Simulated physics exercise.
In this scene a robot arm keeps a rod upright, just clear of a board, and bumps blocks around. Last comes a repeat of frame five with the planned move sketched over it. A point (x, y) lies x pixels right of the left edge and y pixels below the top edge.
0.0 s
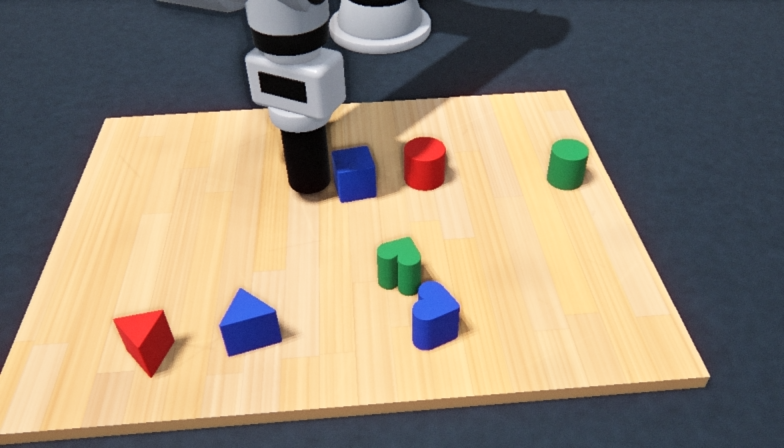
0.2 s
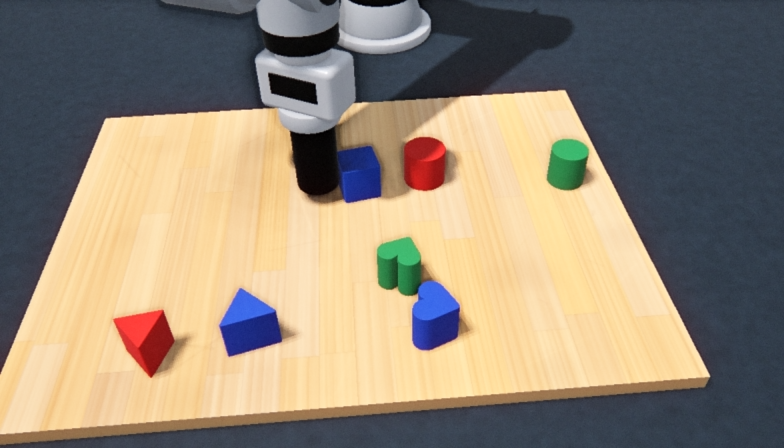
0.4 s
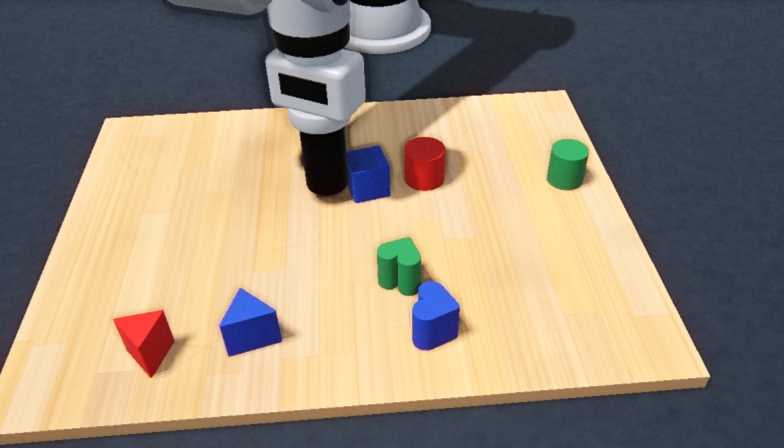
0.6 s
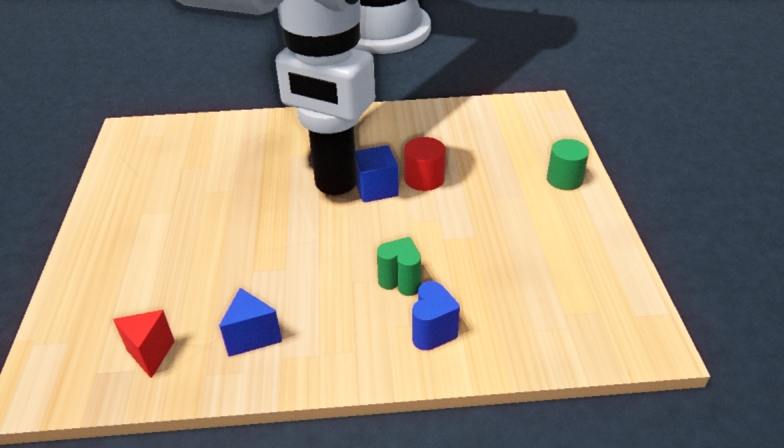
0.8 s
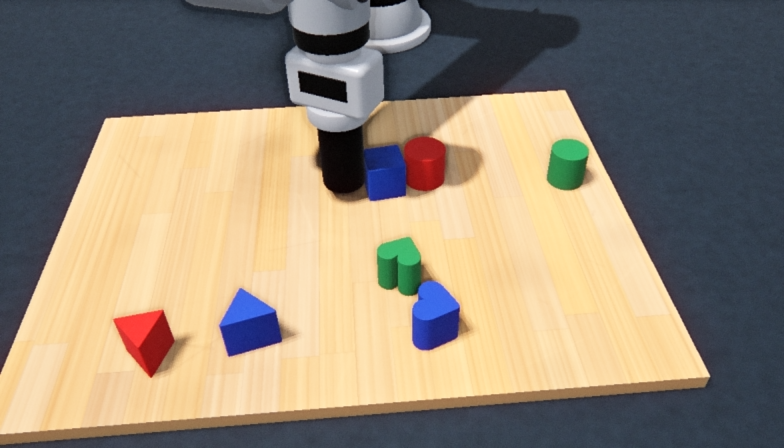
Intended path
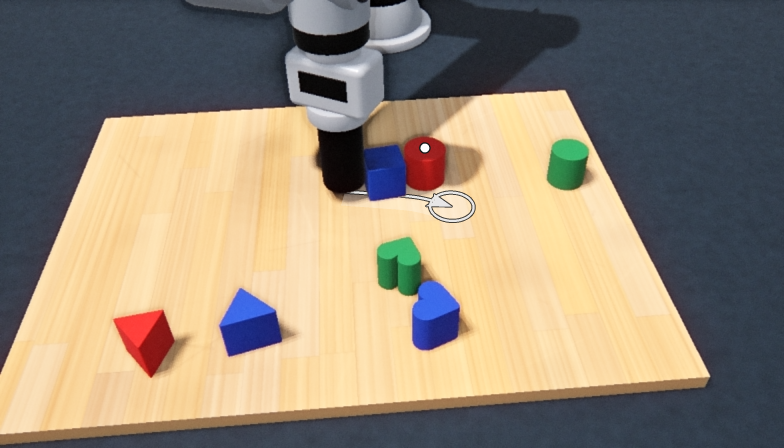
A robot arm pushes a blue cube slowly right across the board toward a red cylinder.
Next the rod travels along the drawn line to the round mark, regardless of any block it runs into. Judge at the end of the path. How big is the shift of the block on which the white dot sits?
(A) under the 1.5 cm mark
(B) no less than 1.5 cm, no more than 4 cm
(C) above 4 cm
Choice C: Above 4 cm.
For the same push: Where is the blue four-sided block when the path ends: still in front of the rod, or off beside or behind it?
At the end of the path, the rod has already lost the blue four-sided block, which lies beside or behind it.
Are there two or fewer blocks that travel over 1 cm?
Yes - that is the case.
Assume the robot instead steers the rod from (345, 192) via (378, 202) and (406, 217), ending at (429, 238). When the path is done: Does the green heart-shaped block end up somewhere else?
I believe not.
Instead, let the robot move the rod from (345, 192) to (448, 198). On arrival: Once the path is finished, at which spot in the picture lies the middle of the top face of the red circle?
I predict (497, 131).
The drawn path runs from (345, 192) via (381, 194) and (417, 197), ending at (452, 206); the dot is on the red circle.
What follows on the original path. One third of the way, rod at (381, 184); blue four-sided block at (420, 157), turned 15° anticlockwise; red circle at (453, 143).
Two thirds of the way, rod at (417, 188); blue four-sided block at (457, 156), turned 25° anticlockwise; red circle at (479, 137).
At the end, rod at (452, 196); blue four-sided block at (477, 155), turned 45° anticlockwise; red circle at (488, 133).
